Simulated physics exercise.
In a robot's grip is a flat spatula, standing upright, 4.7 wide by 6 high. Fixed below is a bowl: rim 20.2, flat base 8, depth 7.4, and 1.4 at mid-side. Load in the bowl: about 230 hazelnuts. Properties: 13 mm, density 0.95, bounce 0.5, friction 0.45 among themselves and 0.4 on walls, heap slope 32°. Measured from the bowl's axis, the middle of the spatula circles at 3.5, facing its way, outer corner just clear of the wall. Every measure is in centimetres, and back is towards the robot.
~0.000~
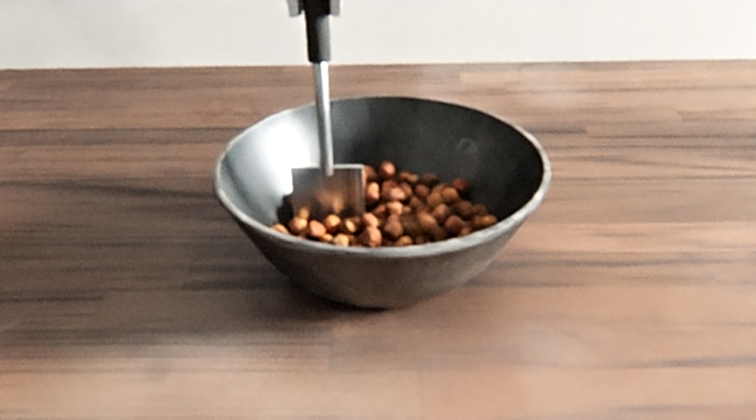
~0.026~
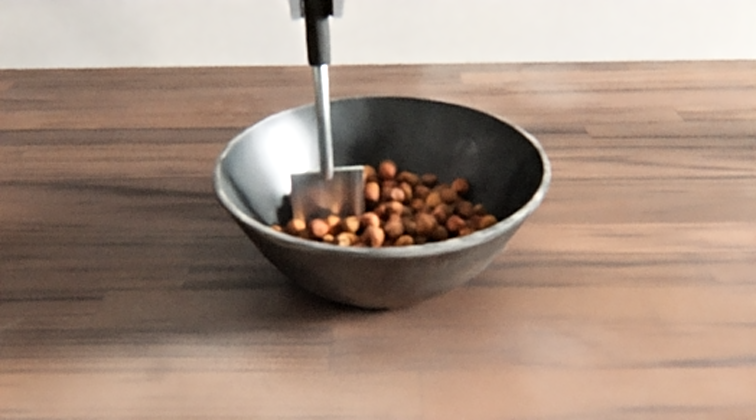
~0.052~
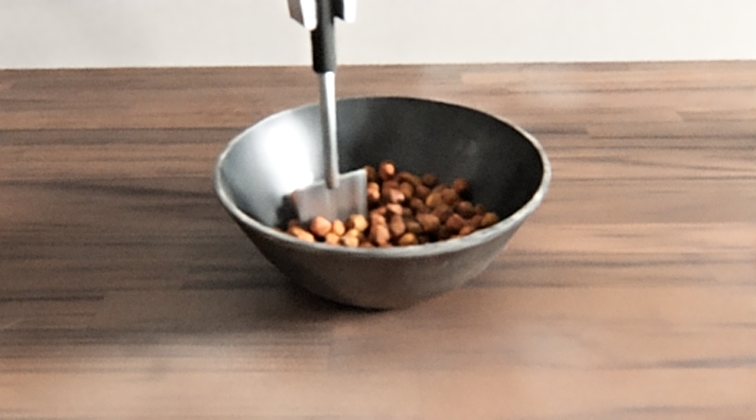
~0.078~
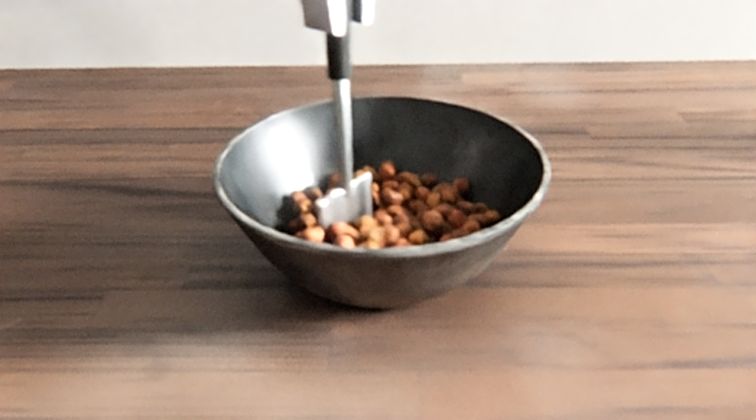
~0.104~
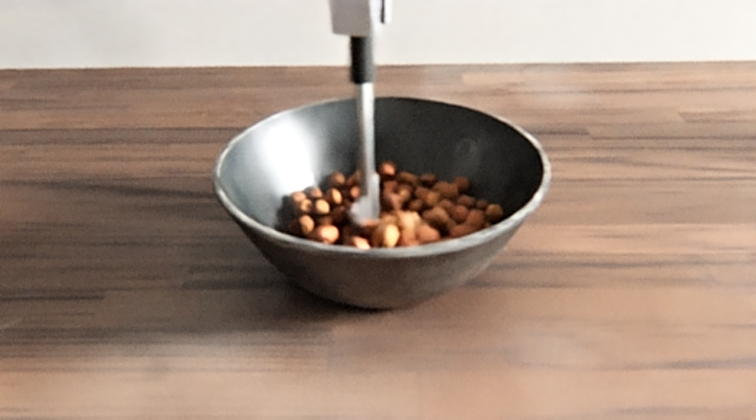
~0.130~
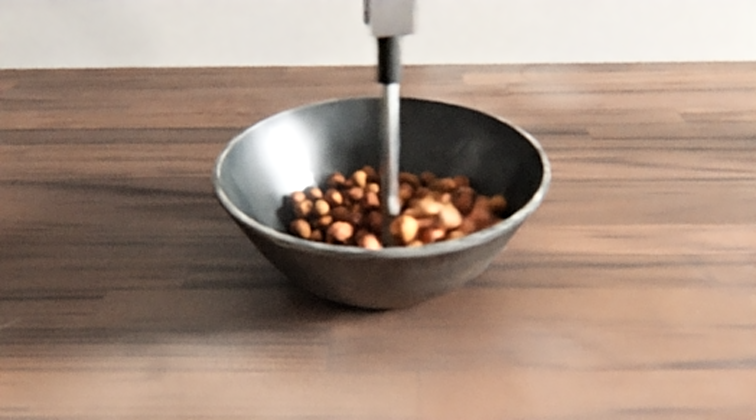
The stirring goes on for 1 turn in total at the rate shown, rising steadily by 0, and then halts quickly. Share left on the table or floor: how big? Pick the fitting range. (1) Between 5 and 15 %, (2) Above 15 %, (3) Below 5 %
Option 1: Between 5 and 15 %.
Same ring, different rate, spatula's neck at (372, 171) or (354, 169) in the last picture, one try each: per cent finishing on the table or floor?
Roughly 0 and 0 percent, in that order.
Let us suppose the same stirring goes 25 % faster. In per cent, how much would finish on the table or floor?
My guess is about 15 per cent.
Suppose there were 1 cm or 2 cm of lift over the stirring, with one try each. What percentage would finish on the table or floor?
Estimates: 5 % and 5 %.
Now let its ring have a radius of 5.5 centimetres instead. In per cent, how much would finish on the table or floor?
Around 15 in a hundred, in that case.
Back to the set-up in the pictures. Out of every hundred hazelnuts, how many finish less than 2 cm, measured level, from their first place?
Roughly 0 per cent.
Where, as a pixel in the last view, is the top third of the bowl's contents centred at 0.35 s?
Near pixel (345, 139).
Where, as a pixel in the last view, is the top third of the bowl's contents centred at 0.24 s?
About (476, 163).
By 0.24 s, 196° round, highest piece 11 above the table; 226 in the bowl, 2 in flight or on the tool.
By 0.35 s, 293° round, highest piece 11 above the table; 217 in the bowl, 1 on the table or floor, 10 in flight or on the tool.
By 0.60 s, 0° round, highest piece 6 above the table; 212 in the bowl, 16 on the table or floor.
By 1.30 s, 0° round, highest piece 6 above the table; 212 in the bowl, 16 on the table or floor.
Final count, 212 in the bowl, 16 on the table or floor. That is 7 % on the table or floor.
